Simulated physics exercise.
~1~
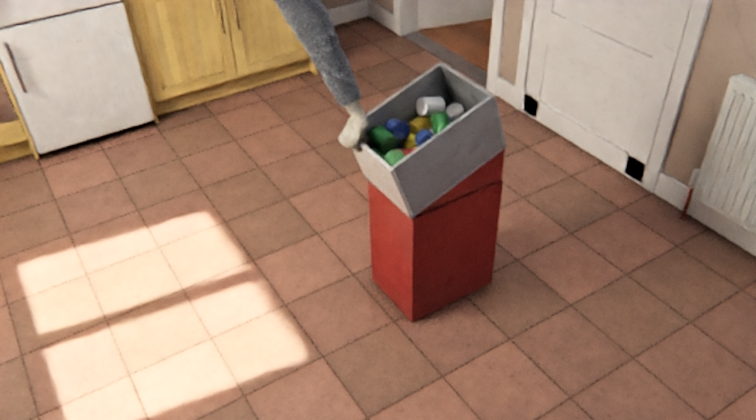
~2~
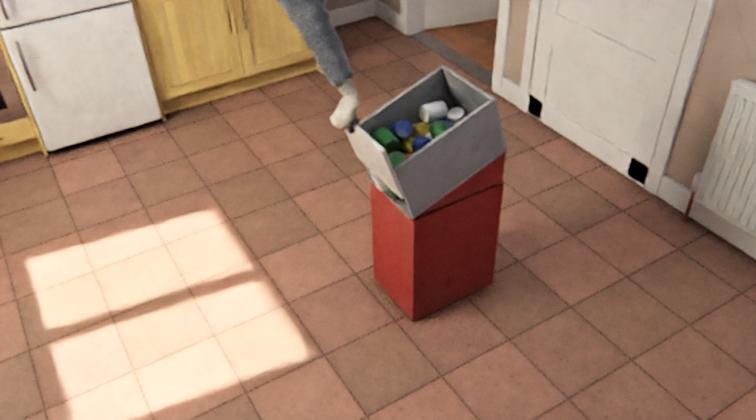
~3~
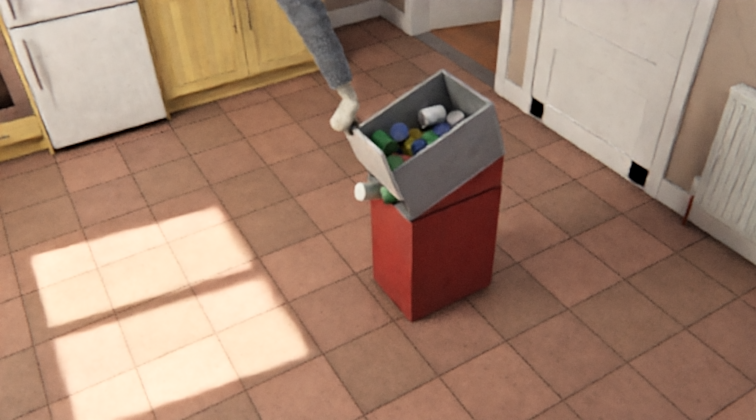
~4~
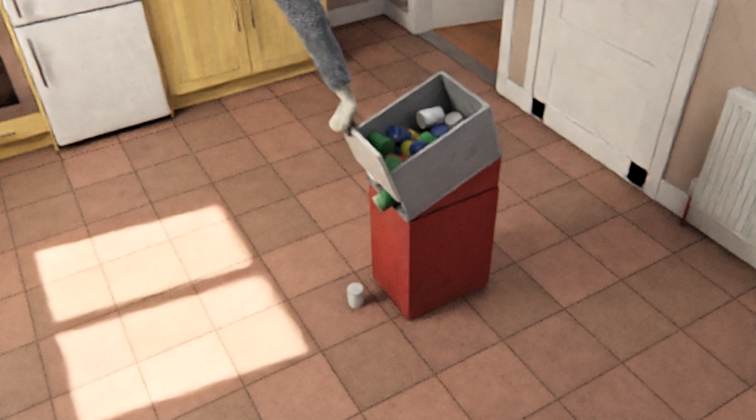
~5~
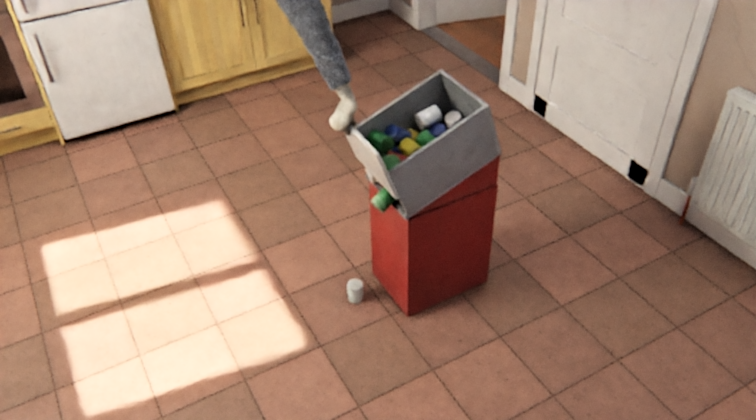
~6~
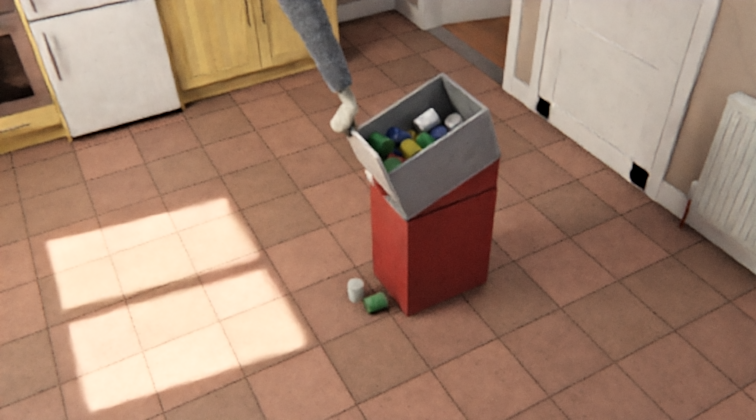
A hand lifts the tilted grey bin's gate, and a white jar then a green one drop out.
